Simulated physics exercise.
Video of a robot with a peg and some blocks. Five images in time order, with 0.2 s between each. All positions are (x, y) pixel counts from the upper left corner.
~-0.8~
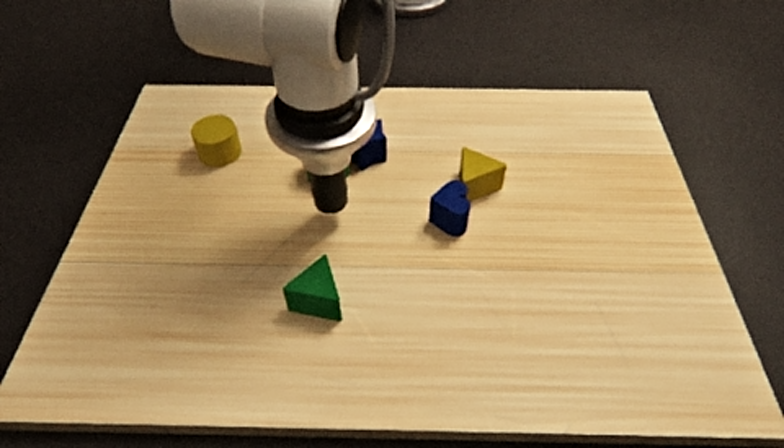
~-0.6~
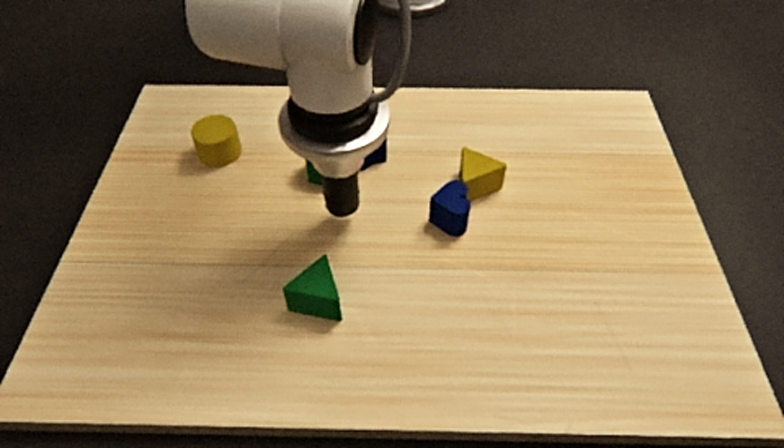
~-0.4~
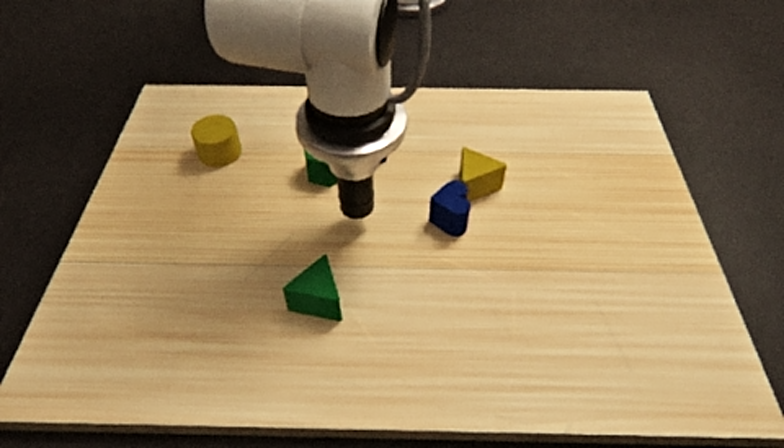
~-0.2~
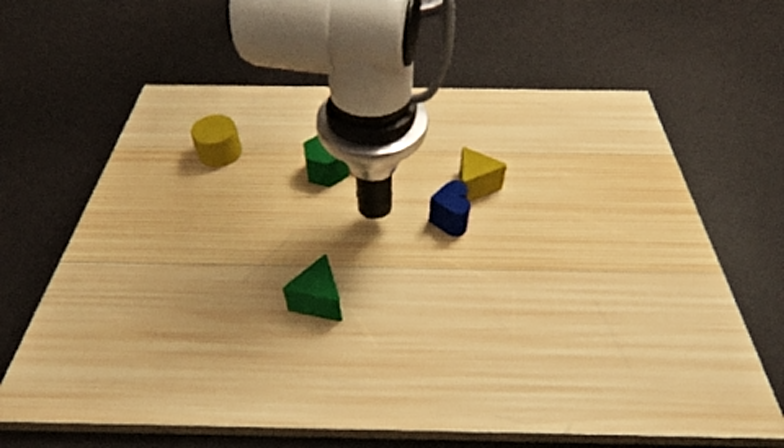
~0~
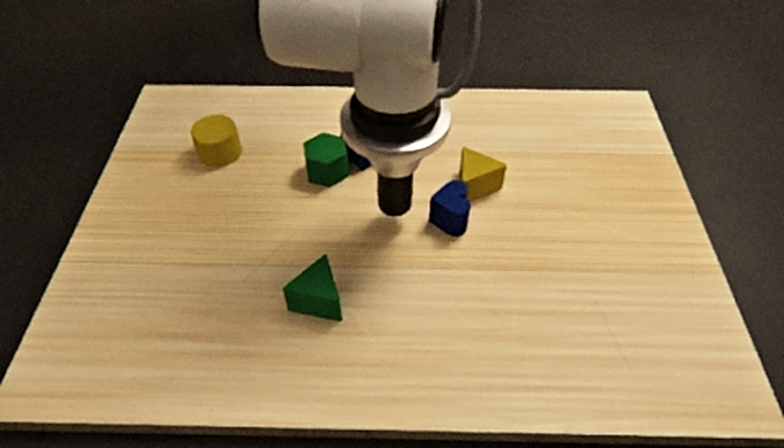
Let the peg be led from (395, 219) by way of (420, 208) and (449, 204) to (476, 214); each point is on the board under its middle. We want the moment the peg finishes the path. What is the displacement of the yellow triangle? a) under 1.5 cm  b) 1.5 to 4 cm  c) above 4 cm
Correct choice: A.
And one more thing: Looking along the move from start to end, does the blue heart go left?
No - that is not the case.
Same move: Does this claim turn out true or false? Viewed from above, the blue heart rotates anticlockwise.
False.
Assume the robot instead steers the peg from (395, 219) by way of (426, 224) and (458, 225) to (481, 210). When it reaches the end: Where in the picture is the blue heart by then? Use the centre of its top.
My estimate: (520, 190).
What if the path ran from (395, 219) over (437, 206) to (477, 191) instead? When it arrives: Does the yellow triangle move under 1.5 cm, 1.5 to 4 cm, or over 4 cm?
From 1.5 to 4 cm.
On the path given first. Halfway along, peg (437, 188); blue heart (462, 198).
At the end, peg (478, 200); blue star-shaped block in place; blue heart (492, 216), turned 45° clockwise; yellow triangle (488, 164), turned 45° anticlockwise.
